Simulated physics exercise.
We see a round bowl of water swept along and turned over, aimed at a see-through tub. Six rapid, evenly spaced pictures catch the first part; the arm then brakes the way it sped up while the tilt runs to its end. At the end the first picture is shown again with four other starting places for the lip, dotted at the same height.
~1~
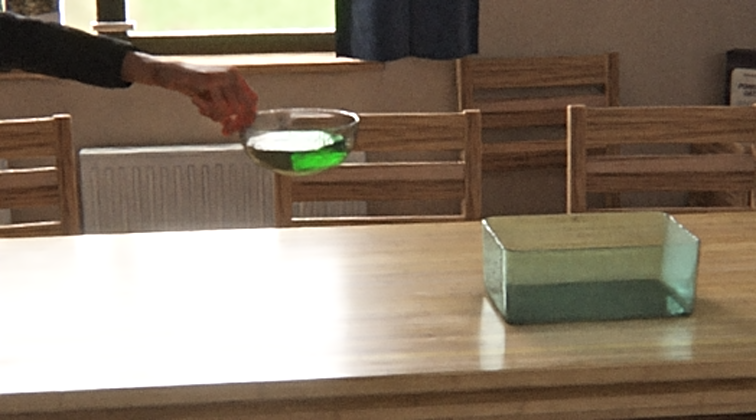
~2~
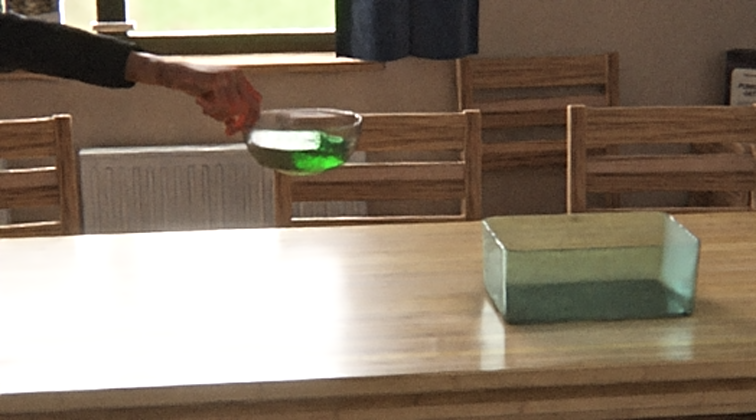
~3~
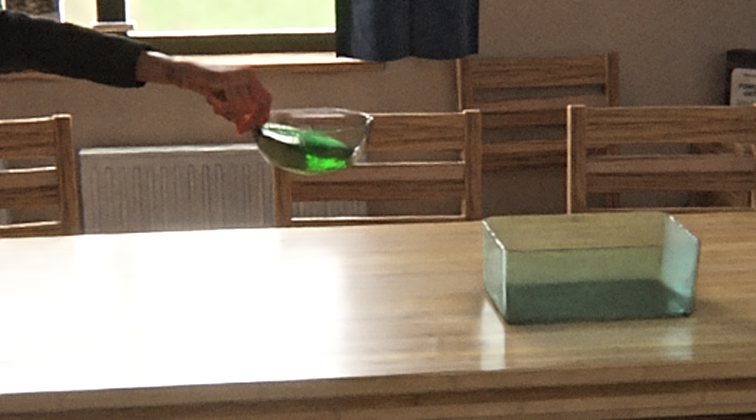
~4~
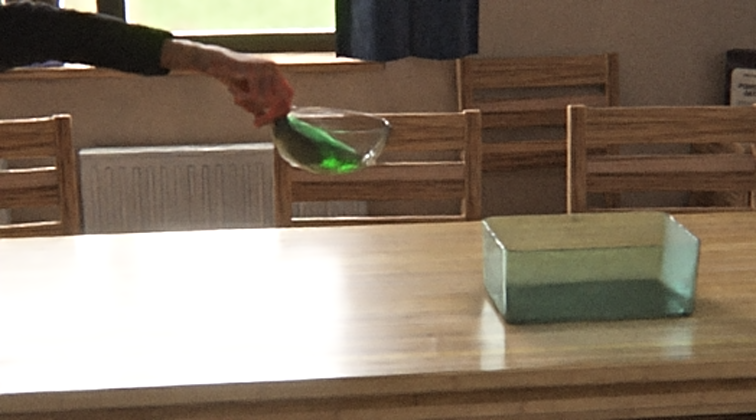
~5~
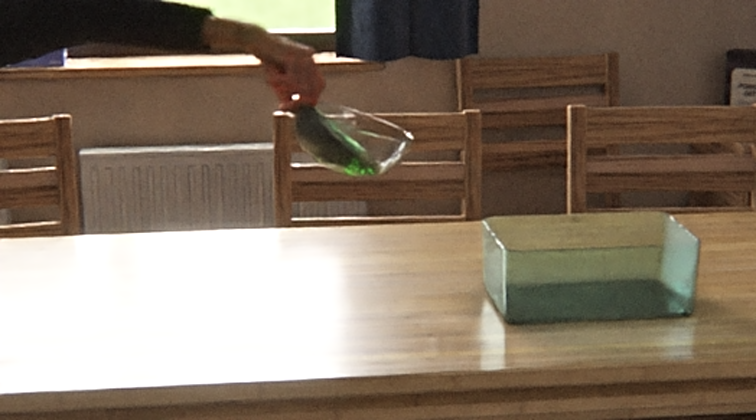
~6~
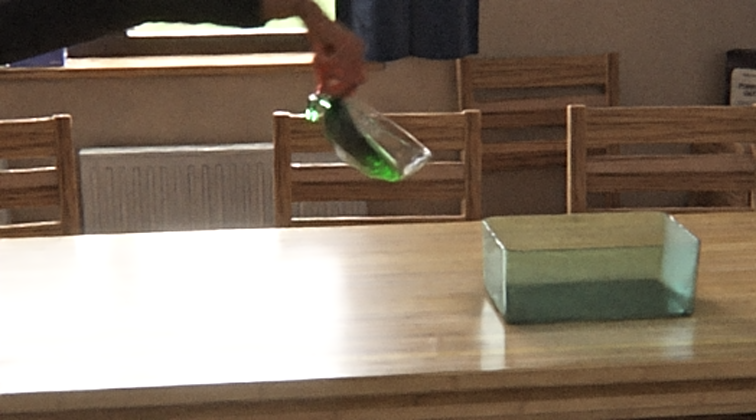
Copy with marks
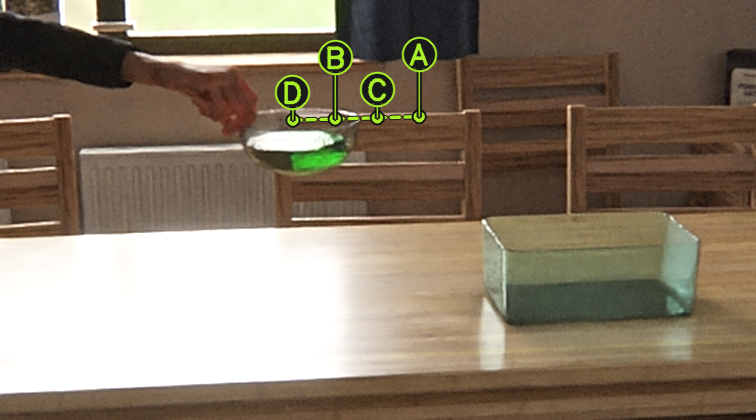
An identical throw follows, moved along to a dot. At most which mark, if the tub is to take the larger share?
Go for B.
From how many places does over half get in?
Three of them.
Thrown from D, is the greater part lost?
Yes.
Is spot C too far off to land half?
No, not at all.
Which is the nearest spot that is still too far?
It is D.
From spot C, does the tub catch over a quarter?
Yes, clearly.
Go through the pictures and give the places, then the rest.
In the first picture, upright, lip at (356, 118); tub from (503, 323) to (694, 314); nothing has left yet.
In the second picture, upright, lip at (360, 118); nothing has left yet.
In the third picture, upright, lip at (370, 118); nothing has left yet.
In the fourth picture, tipped about 6°, lip at (388, 123); water is over the rim, down to (276, 114).
In the fifth picture, tipped about 18°, lip at (410, 136); water is over the rim, down to (292, 111).
In the sixth picture, tipped about 35°, lip at (430, 153); water is over the rim, down to (312, 116).
On the marked copy, A at (419, 116); B at (335, 119); C at (377, 117); D at (292, 120).
With A, about 87 % lands in the tub, 10 % falls short and 3 % goes beside or beyond.
With B, about 68 % lands in the tub, 21 % falls short and 10 % goes beside or beyond.
With C, about 76 % lands in the tub, 8 % falls short and 16 % goes beside or beyond.
With D, about 22 % lands in the tub, 69 % falls short and 8 % goes beside or beyond.
